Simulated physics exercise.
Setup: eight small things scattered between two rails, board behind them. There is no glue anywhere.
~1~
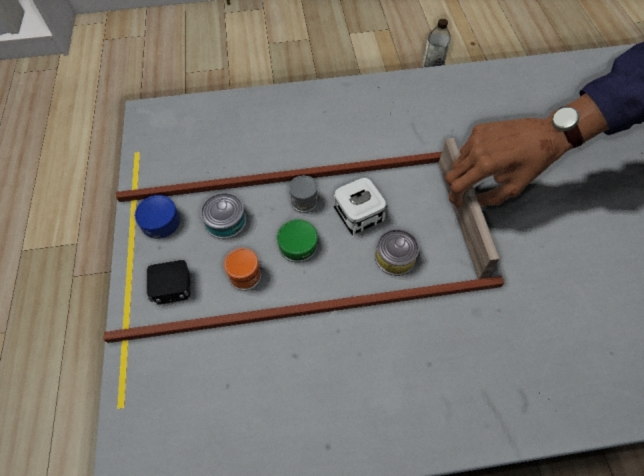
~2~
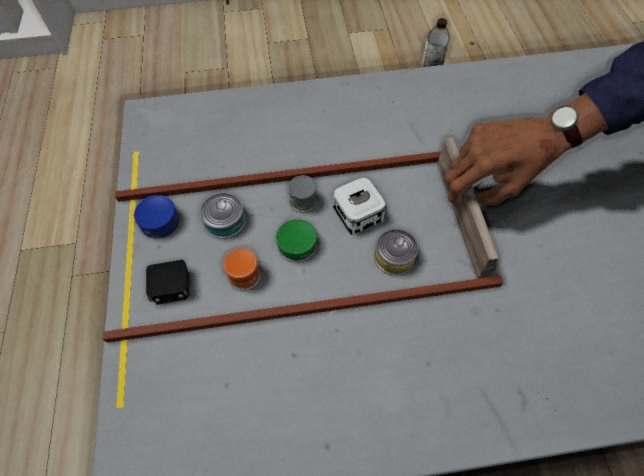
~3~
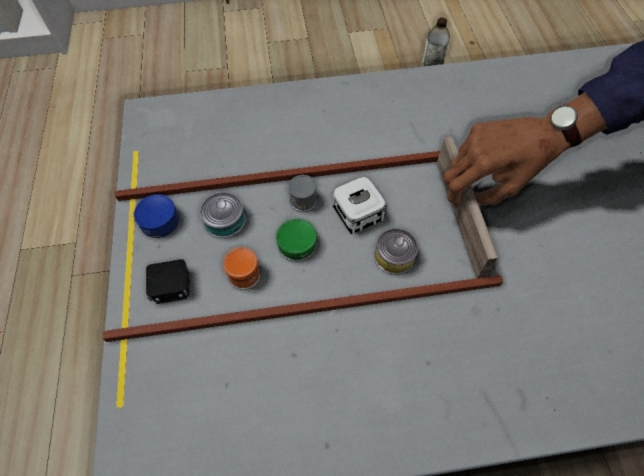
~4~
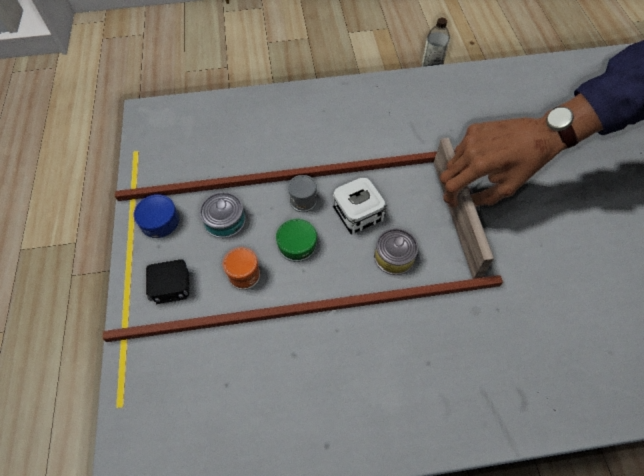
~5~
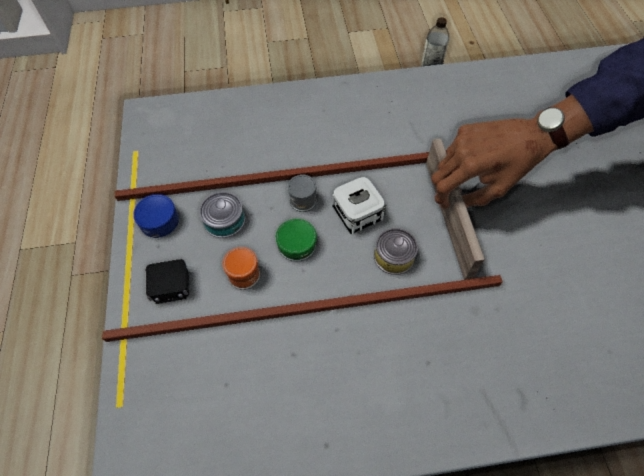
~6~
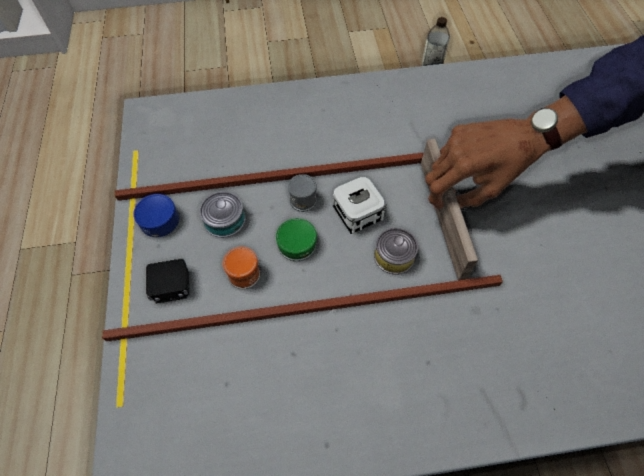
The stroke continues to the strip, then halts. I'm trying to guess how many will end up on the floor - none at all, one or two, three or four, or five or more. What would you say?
I'd say five or more.
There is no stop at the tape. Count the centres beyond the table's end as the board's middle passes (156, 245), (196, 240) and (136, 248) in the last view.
Taking the three positions in turn, the counts come to 5, 1 and 6.
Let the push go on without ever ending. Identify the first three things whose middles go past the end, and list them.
It goes the blue tub, followed by the black case, and then the turquoise tin.
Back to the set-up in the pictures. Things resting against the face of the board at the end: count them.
In contact: 2.
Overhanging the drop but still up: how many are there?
My count gives 2.
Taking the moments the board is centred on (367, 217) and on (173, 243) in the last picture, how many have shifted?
Moved so far: 2, then 8.
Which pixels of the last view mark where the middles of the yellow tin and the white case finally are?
The yellow tin comes to rest close to (101, 299), while the white case rests close to (106, 228).
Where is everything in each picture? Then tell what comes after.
The first picture shows blue tub (158, 217); black case (170, 283); turquoise tin (224, 216); board (466, 206); tape (130, 261).
The second picture shows black case (169, 283); grey tin (303, 194).
The third picture shows turquoise tin (223, 215); green tin (297, 240).
The fourth picture shows blue tub (157, 216); board (461, 206).
The fifth picture shows black case (169, 282); orange tin (242, 269).
The sixth picture shows blue tub (157, 216); black case (169, 282); turquoise tin (223, 214); board (446, 207); tape (129, 260).
Soon after, none off yet; blue tub at rest near (157, 216); black case at rest near (169, 282); turquoise tin at rest near (223, 214).
After that, none off yet; blue tub displaced about its own width near (122, 222); black case displaced a little near (152, 284); turquoise tin displaced about its own width near (158, 233).
In the end, the number that fall off is five or more; gone, grey tin, green tin, orange tin, turquoise tin, black case and blue tub.
